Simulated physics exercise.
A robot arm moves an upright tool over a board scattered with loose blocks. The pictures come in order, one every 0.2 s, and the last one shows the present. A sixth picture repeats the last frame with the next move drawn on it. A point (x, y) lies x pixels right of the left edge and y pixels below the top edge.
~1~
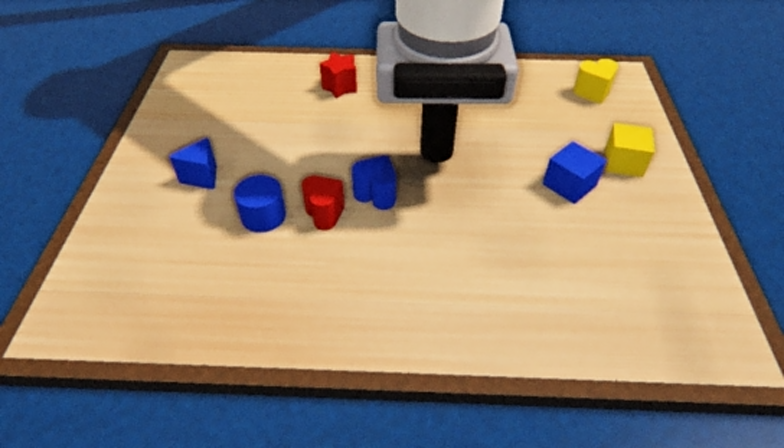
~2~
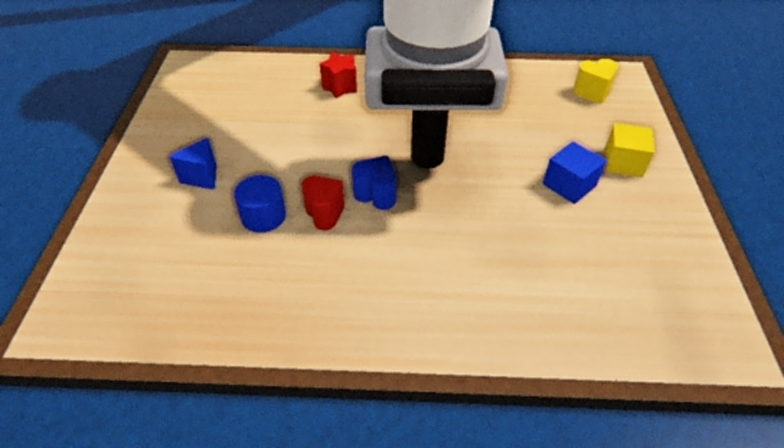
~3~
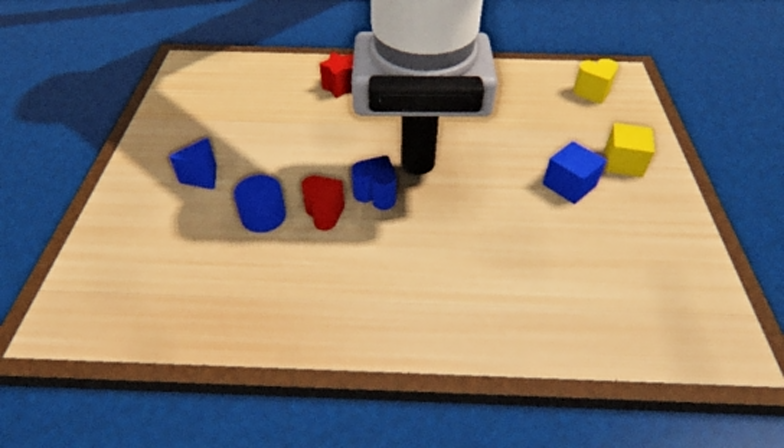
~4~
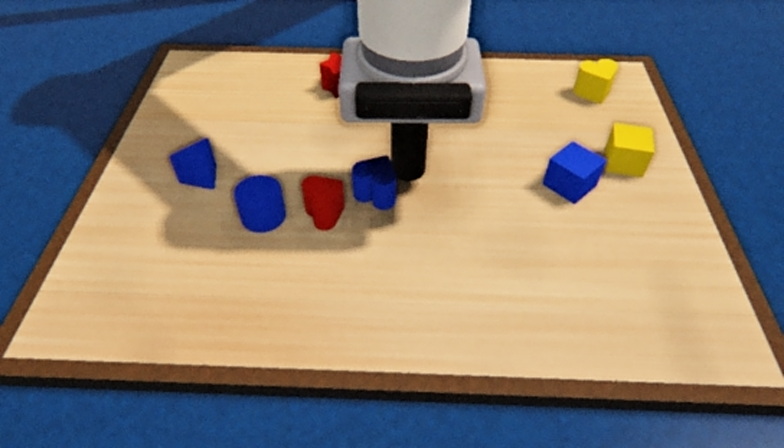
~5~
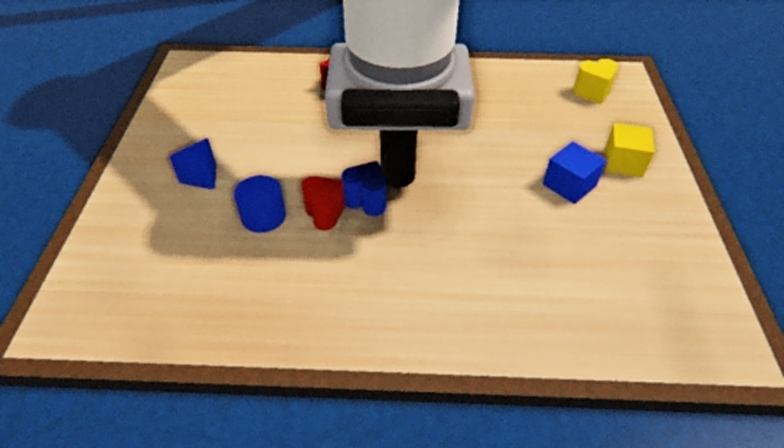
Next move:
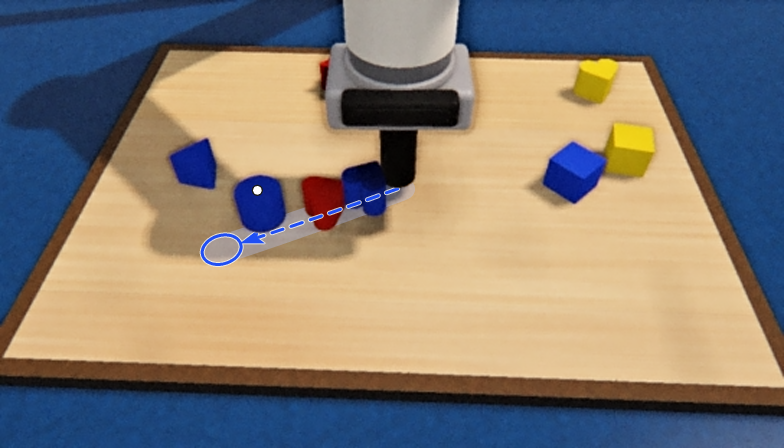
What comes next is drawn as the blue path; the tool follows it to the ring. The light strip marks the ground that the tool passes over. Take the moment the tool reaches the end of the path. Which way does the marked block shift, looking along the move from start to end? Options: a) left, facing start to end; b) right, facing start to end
My answer is option b.
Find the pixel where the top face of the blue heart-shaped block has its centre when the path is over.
The middle of its top is at (300, 228).
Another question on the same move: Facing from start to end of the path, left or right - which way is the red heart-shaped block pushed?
It is pushed towards the left-hand side.
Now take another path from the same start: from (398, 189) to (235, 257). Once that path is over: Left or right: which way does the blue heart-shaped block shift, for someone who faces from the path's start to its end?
That's a shift to the left.
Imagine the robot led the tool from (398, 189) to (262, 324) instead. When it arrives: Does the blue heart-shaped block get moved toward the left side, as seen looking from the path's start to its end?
The answer is no.
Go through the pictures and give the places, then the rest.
Lower end of the tool (437, 152), tops of blocks, blue circle (257, 190), red heart-shaped block (322, 189), blue heart-shaped block (376, 169), in the first frame.
Tool (427, 158), blocks as before, in the second frame.
Tool (418, 164), blocks as before, in the third frame.
Tool (408, 170), blocks as before, in the fourth frame.
Tool (398, 176), blue circle (257, 190), red heart-shaped block (322, 189), blue heart-shaped block (366, 175), in the fifth frame.
The drawn path runs in a line from (398, 189) to (222, 249); the dot is on the blue circle.
On the path given first. One third of the way, tool (342, 196); red heart-shaped block (279, 213), turned 95° clockwise; blue heart-shaped block (319, 207), turned 60° anticlockwise.
Two thirds of the way, tool (282, 216); blue circle (243, 190); red heart-shaped block (249, 227); blue heart-shaped block (300, 228), turned 90° anticlockwise.
At the end, tool (218, 237); blue circle (218, 190); red heart-shaped block (197, 258), turned 75° clockwise; blue heart-shaped block (300, 228), turned 90° anticlockwise.
